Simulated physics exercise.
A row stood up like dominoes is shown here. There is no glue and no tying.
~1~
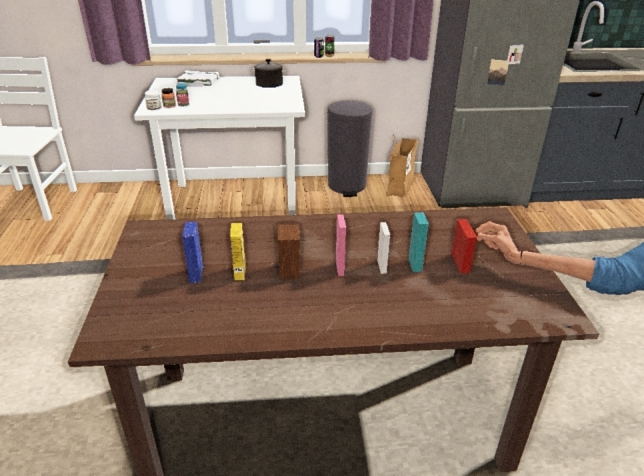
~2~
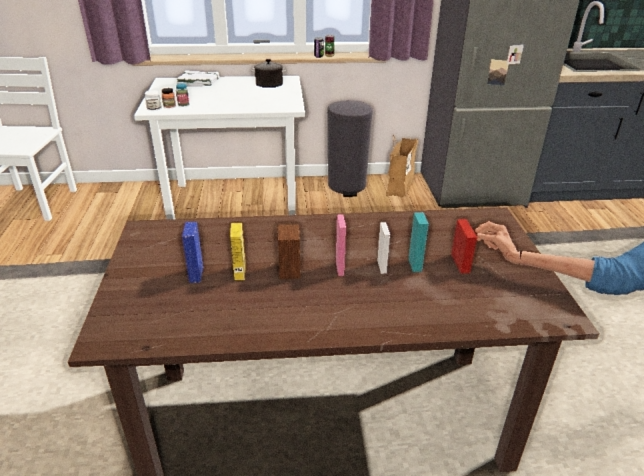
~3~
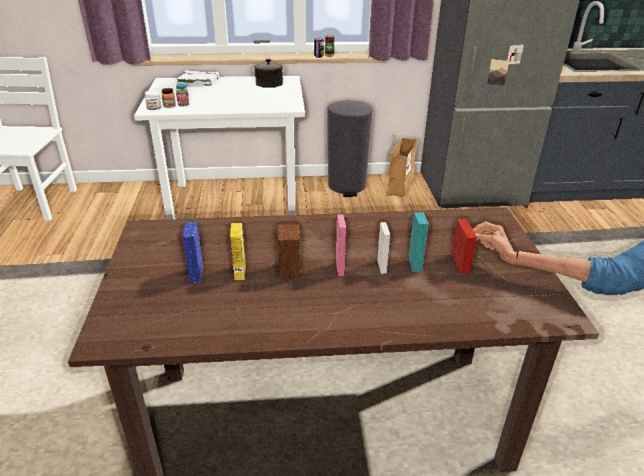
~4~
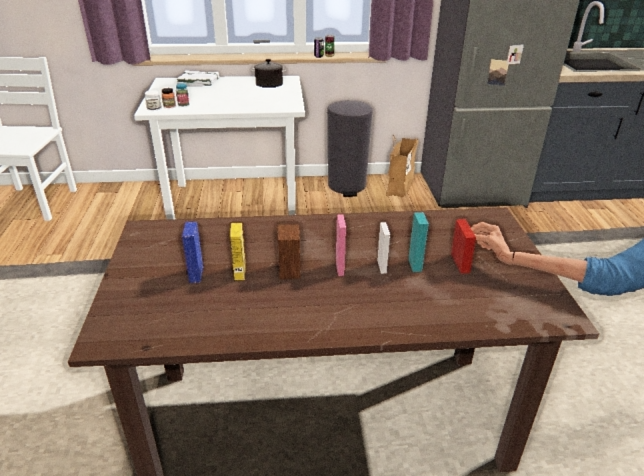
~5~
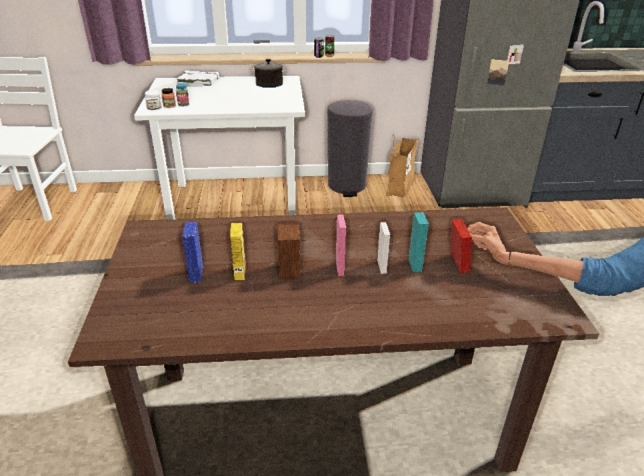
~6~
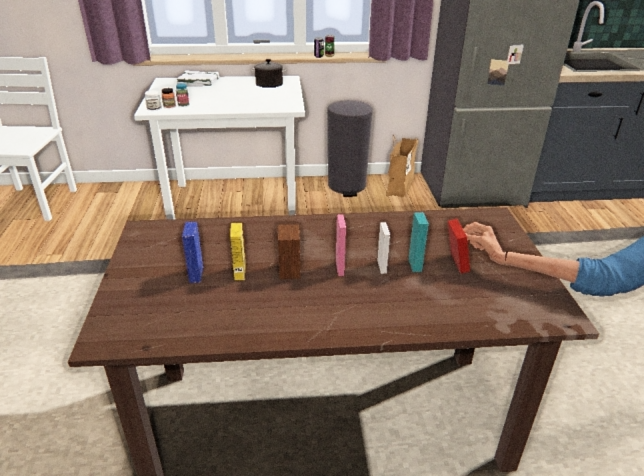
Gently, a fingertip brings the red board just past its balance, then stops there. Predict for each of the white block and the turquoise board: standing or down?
The white block will go past its tipping point. The turquoise board will go past its tipping point.
Then, 0.30 s later than the last frame, red board 65° over.
Then, 0.60 s later than the last frame, red board 90° over; turquoise board tilted by 43° near (390, 249); white block tilted by 28° near (373, 250).
Then, 0.80 s later than the last frame, red board 90° over; turquoise board on its side near (378, 261); white block on its side near (362, 266); pink block tilted by 20°.
Then, 1.30 s later than the last frame, red board 90° over; turquoise board on its side near (378, 261); white block on its side near (363, 266); pink block tilted by 39°.
When it is over, lying over on the table, turquoise board, white block and pink block; the other 2 as before. End places, in pixels of the last picture, white block near (363, 266), turquoise board near (378, 261).
